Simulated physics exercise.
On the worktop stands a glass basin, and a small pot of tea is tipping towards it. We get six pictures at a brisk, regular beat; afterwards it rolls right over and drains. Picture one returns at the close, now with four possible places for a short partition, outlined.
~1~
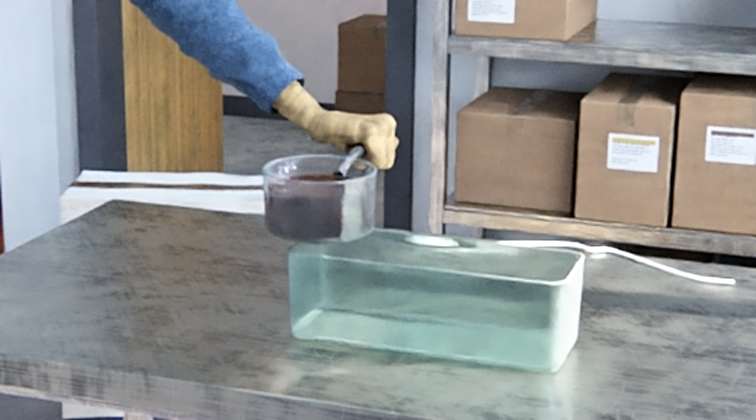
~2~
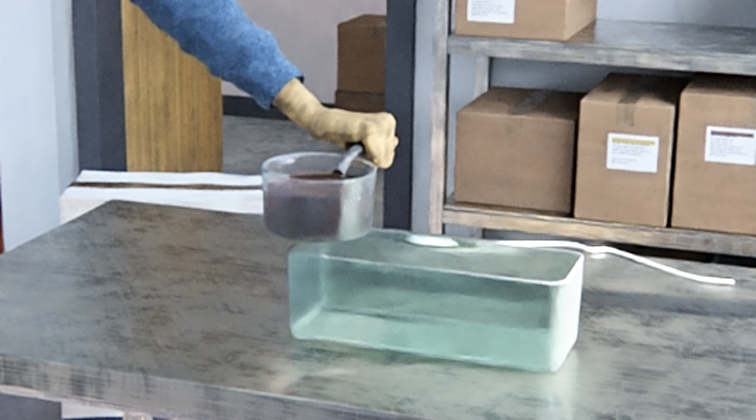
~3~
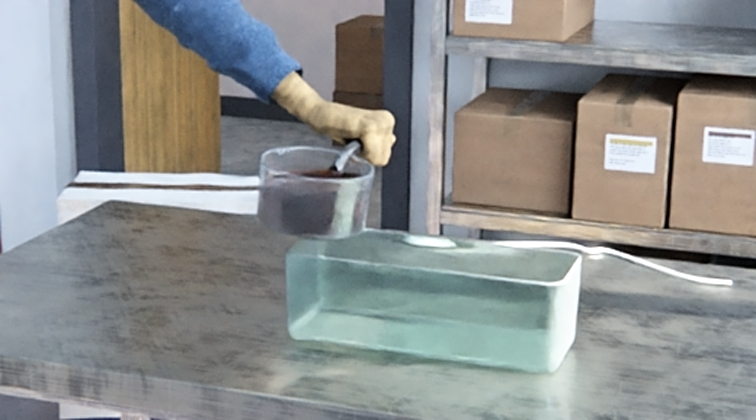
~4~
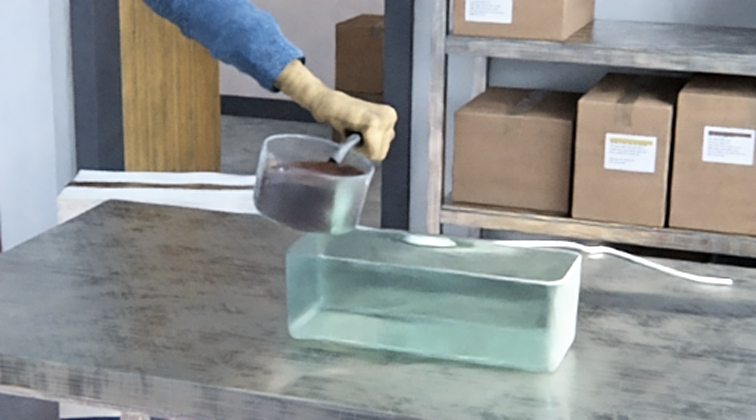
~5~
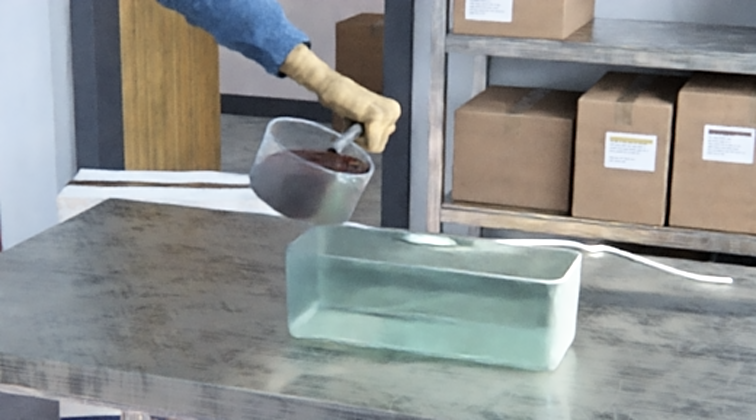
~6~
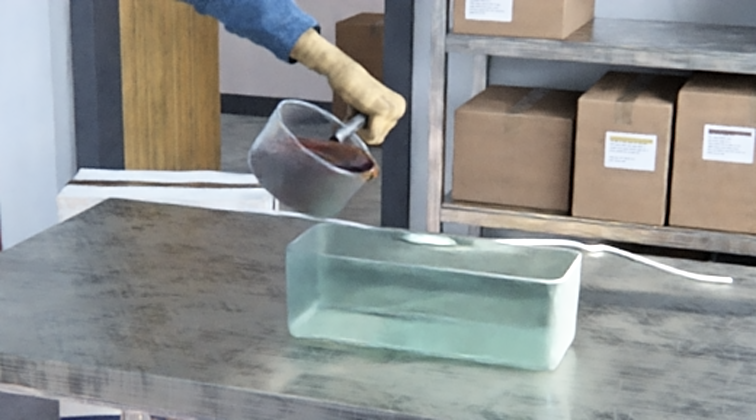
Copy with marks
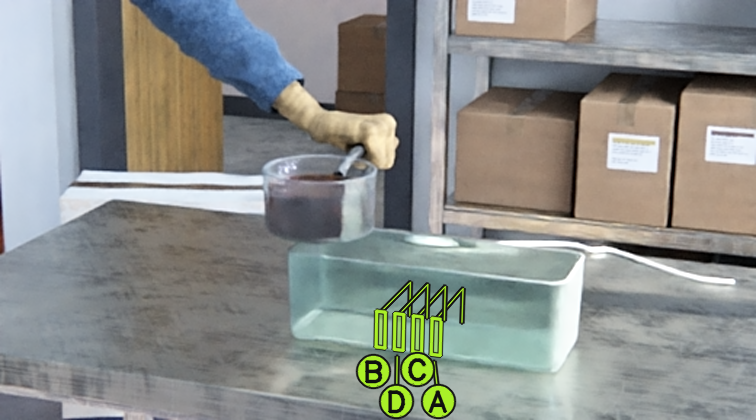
A gloved hand gradually tilts a clear pot of dark tea above a glass basin.
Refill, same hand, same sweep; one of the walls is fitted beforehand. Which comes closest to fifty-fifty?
Use place A.
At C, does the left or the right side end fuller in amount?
The right one.
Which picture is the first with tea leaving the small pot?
In picture 6.
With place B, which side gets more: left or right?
More ends on the right.
On the marked copy, A at (434, 361); B at (378, 353); C at (415, 359); D at (397, 356).
Choosing A, about 55 % ends left of the wall and 44 % right of it.
Choosing B, about 5 % ends left of the wall and 95 % right of it.
Choosing C, about 16 % ends left of the wall and 84 % right of it.
Choosing D, about 5 % ends left of the wall and 94 % right of it.
